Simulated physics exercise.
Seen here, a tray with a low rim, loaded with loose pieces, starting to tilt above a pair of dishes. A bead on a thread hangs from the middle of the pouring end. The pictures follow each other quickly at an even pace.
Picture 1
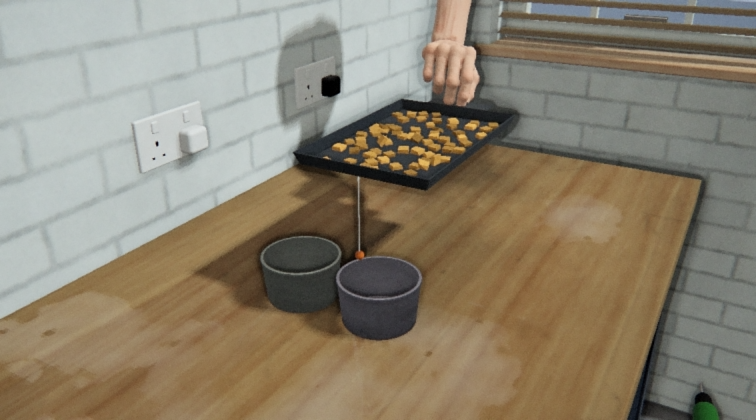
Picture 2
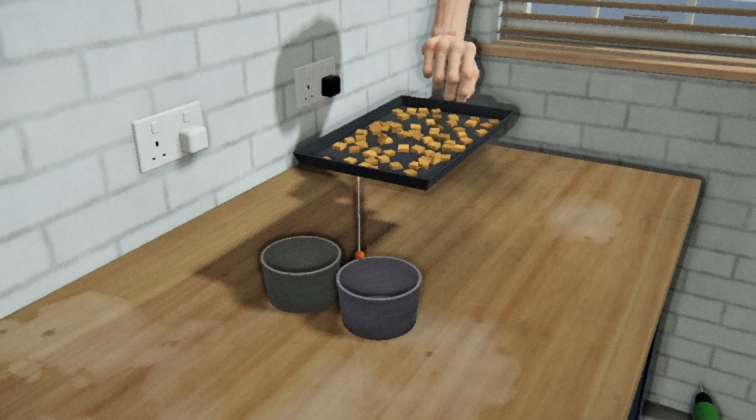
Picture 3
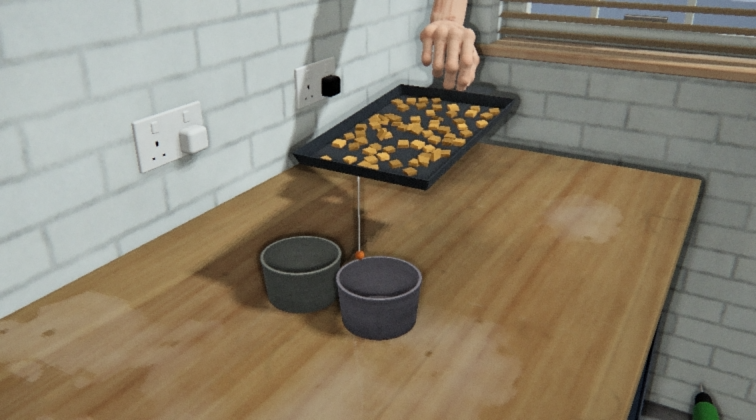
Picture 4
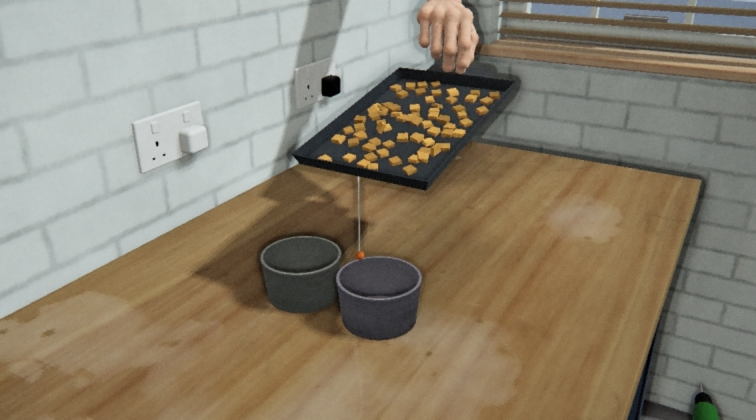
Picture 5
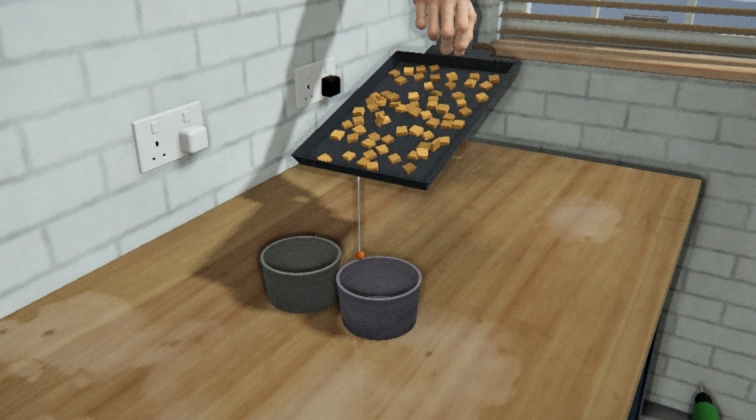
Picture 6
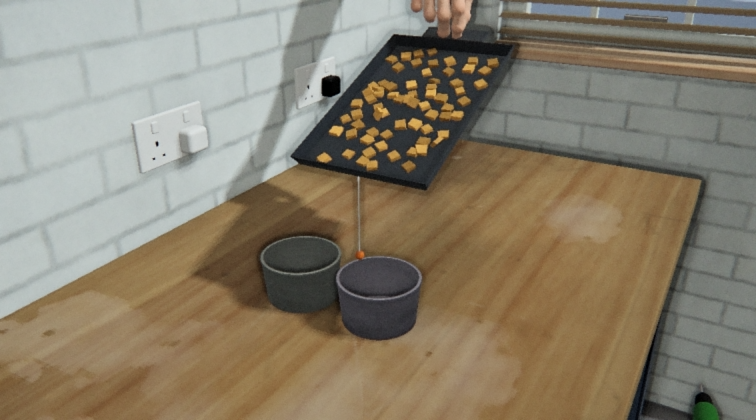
A dark tray scattered with small golden squares starts out nearly level, held by a hand at its far end above two round dishes on a wooden counter. The hand then lifts that end steadily, tilting the tray clearly toward the dishes, while the squares stay spread across it.
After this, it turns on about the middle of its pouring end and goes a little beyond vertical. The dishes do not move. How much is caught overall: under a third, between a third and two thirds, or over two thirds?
Together they catch from one third to two thirds.
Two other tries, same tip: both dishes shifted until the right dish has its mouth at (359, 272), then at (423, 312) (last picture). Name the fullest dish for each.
In turn: Right; the left-hand dish.
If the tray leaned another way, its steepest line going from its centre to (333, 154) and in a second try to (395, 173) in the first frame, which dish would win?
At the first place the left one, at the second the dish on the right.
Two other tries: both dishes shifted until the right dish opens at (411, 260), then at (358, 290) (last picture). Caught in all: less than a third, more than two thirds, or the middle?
One: Less than a third. Two: Beyond two thirds.
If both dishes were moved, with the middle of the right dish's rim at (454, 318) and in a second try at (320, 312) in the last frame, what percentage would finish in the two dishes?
Roughly 50 per cent, and 10 per cent.
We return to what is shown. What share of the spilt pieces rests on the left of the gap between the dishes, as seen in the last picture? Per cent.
Close to 70 per cent.
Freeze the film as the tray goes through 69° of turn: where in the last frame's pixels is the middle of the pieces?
At about (354, 164).
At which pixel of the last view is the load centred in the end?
Roughly at (343, 317).
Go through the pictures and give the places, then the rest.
In the first frame, corners of the pouring end near (299, 151) and (426, 177), level; middle of the load near (413, 137), cereal squares; left dish near (279, 288); right dish near (358, 314); bead on its thread near (360, 255).
In the second frame, corners of the pouring end near (299, 152) and (426, 177), level; middle of the load near (413, 135).
In the third frame, corners of the pouring end near (299, 152) and (426, 177), tipped barely, level across its low end; middle of the load near (412, 128).
In the fourth frame, corners of the pouring end near (298, 152) and (425, 178), tipped a little, level across its low end; middle of the load near (412, 118).
In the fifth frame, corners of the pouring end near (297, 153) and (425, 179), tipped clearly, level across its low end; middle of the load near (411, 109).
In the sixth frame, corners of the pouring end near (297, 154) and (424, 180), tipped clearly, level across its low end; middle of the load near (409, 99); left dish near (279, 288); right dish near (358, 314).
Shortly afterwards, tray tipped steeply; all but a few on the tray; a little in the air.
Next, tray tipped past a quarter turn; near a third in the right dish; near a quarter in the left dish; near a third outside both; a little in the air.
Some moments later, tray tipped past a quarter turn; near a third in the right dish; near a quarter in the left dish; near half outside both.
In the end, tray tipped past a quarter turn; near a third in the right dish; near a quarter in the left dish; near half outside both.
